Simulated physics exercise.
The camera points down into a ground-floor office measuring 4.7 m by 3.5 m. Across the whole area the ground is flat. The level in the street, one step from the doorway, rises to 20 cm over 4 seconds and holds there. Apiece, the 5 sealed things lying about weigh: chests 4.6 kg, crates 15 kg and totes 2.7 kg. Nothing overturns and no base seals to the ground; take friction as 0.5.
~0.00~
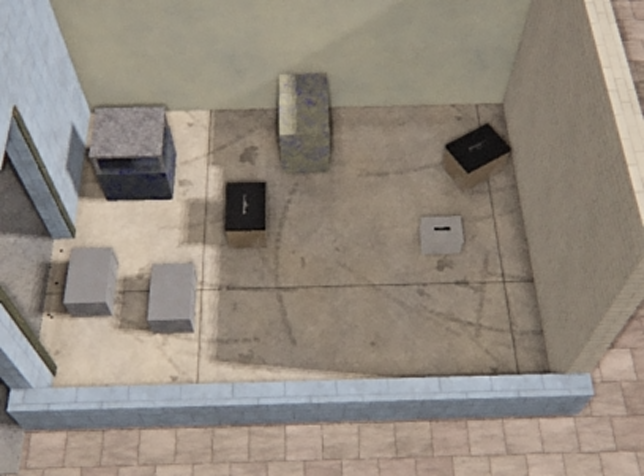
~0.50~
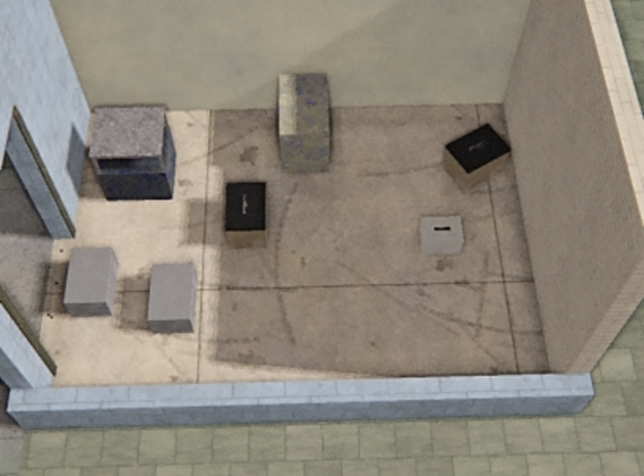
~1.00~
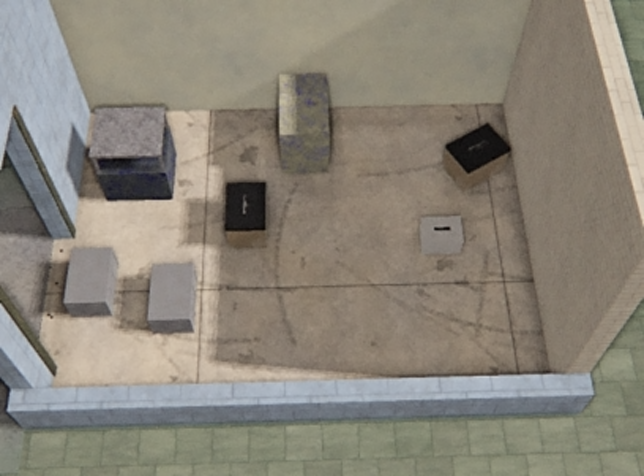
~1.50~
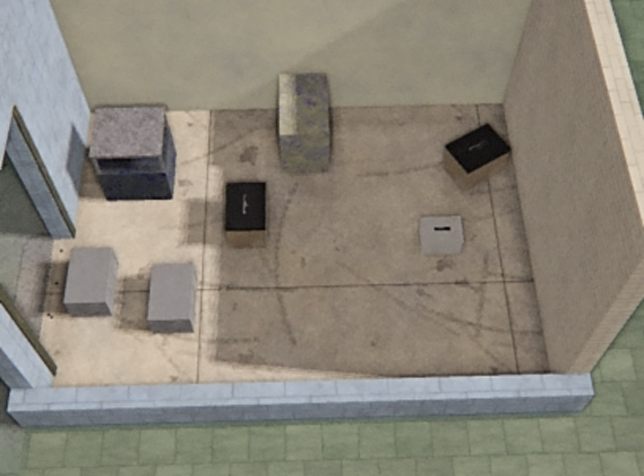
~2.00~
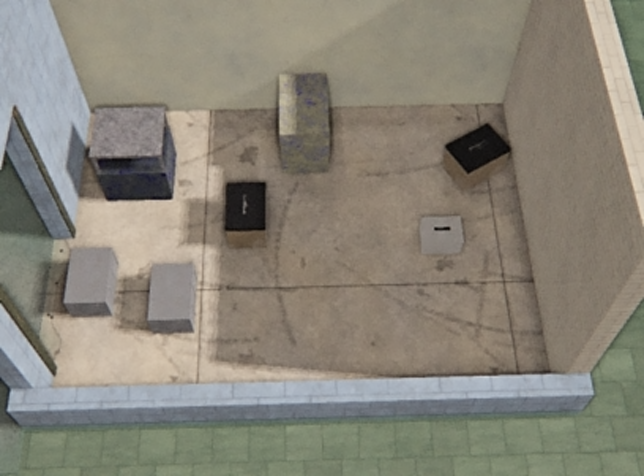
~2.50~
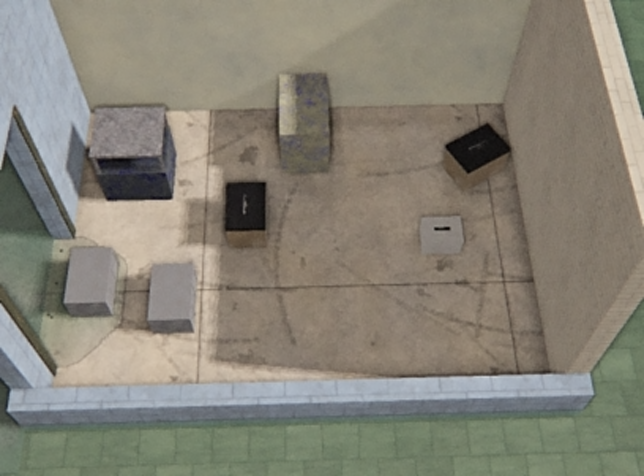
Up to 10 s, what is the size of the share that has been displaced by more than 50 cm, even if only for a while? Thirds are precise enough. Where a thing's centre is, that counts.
I'd put it at two thirds or more.
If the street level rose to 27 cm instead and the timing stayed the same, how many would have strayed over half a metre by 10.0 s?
5.
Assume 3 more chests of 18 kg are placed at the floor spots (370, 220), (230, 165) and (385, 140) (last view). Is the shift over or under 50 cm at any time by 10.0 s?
One: Beyond it. Two: Within it. Three: Within it.
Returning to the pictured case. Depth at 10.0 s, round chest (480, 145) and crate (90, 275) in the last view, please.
Close to 14 and 13 centimetres.
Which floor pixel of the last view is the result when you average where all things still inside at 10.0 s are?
It works out to somewhere near (475, 196) on the floor.
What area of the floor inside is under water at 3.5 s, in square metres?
At that time the wet patch spans about 2.0 m2.
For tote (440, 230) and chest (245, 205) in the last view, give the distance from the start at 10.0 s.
First 80 cm, then 250 cm.
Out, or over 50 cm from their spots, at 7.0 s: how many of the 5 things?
At that time I count 3.
After 3.5 s 0 of 5 are over 50 cm from their spots; 0 afloat.
After 4.5 s 1 of 5 are over 50 cm from their spots; 0 afloat.
After 7.0 s 3 of 5 are over 50 cm from their spots; 0 afloat.
After 10.0 s 5 of 5 are over 50 cm from their spots, and 5 have been at some point; 5 afloat.
